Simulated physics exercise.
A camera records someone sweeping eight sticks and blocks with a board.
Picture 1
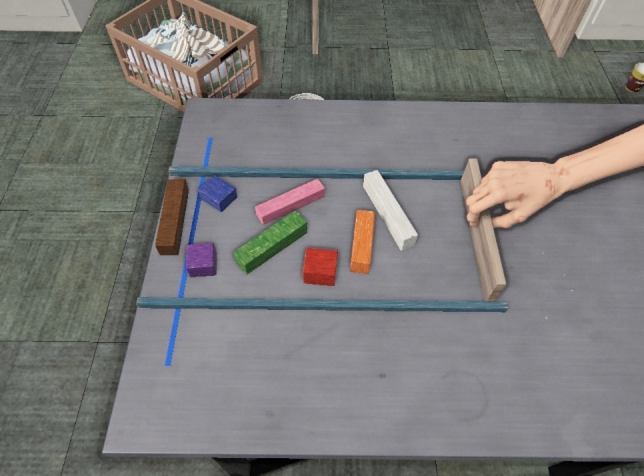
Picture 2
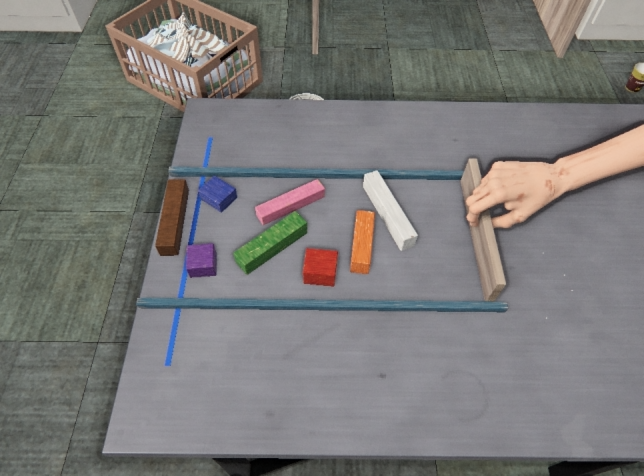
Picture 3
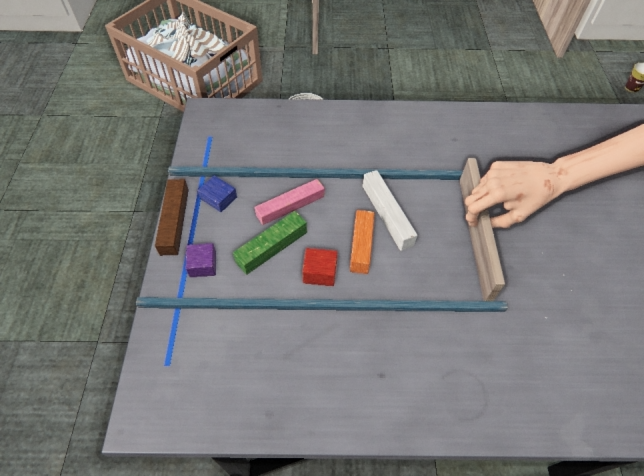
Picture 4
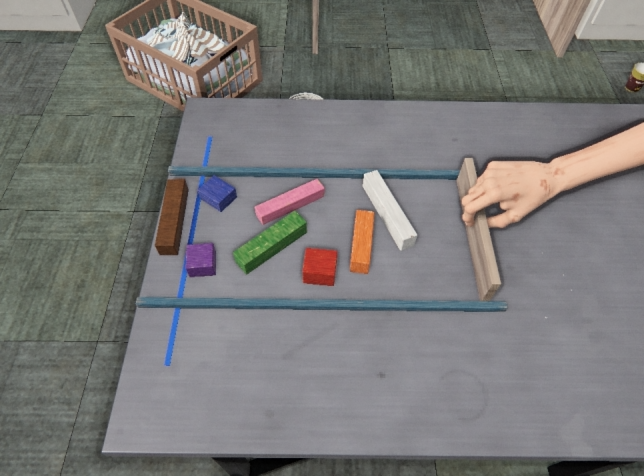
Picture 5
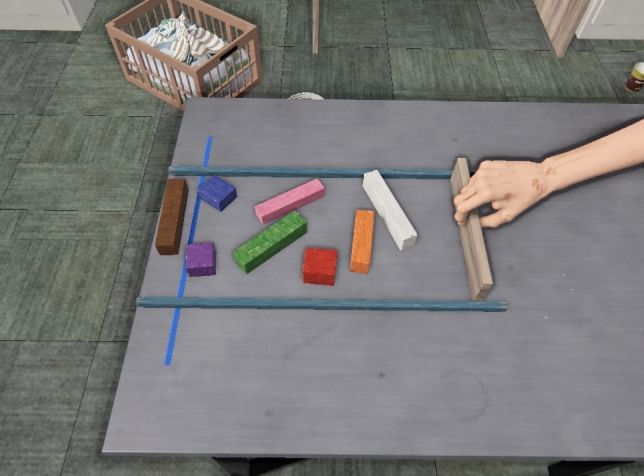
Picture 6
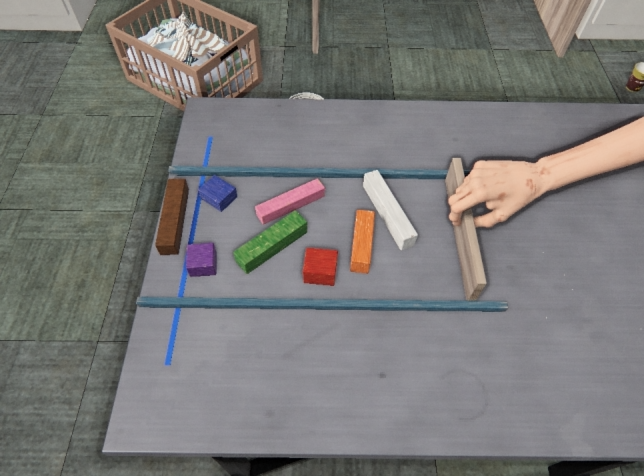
A hand slides a wooden board slightly left toward colored blocks that stay still.
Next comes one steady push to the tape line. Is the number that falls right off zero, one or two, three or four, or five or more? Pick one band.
It is five or more.
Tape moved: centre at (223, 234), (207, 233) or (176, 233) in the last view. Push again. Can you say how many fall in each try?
1, 2, 6.
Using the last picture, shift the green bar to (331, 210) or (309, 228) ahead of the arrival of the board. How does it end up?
At the first place it does not stay, and at the second it does not stay.
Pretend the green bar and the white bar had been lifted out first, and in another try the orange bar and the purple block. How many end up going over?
Taking the two tries in turn, it comes to 1 and 2.
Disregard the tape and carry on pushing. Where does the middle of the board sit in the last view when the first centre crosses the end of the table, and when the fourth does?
I'd put the first at about (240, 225) and the next at about (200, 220).
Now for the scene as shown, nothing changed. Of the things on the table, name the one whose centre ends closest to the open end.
Orange bar.
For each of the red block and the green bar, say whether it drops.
The red block keeps its place, while the green bar comes off.
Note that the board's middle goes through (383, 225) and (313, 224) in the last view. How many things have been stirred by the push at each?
At first I count 2, and then 5.
Soon after, none off yet; brown bar at rest near (173, 216); purple block at rest near (202, 260); blue block at rest near (218, 193).
After that, none off yet; brown bar displaced a little near (154, 215); purple block displaced about its own width near (167, 262); blue block displaced about its own width near (192, 186).
In the end, the number that fall off is five or more; gone, pink bar, green bar, blue block, purple block and brown bar.
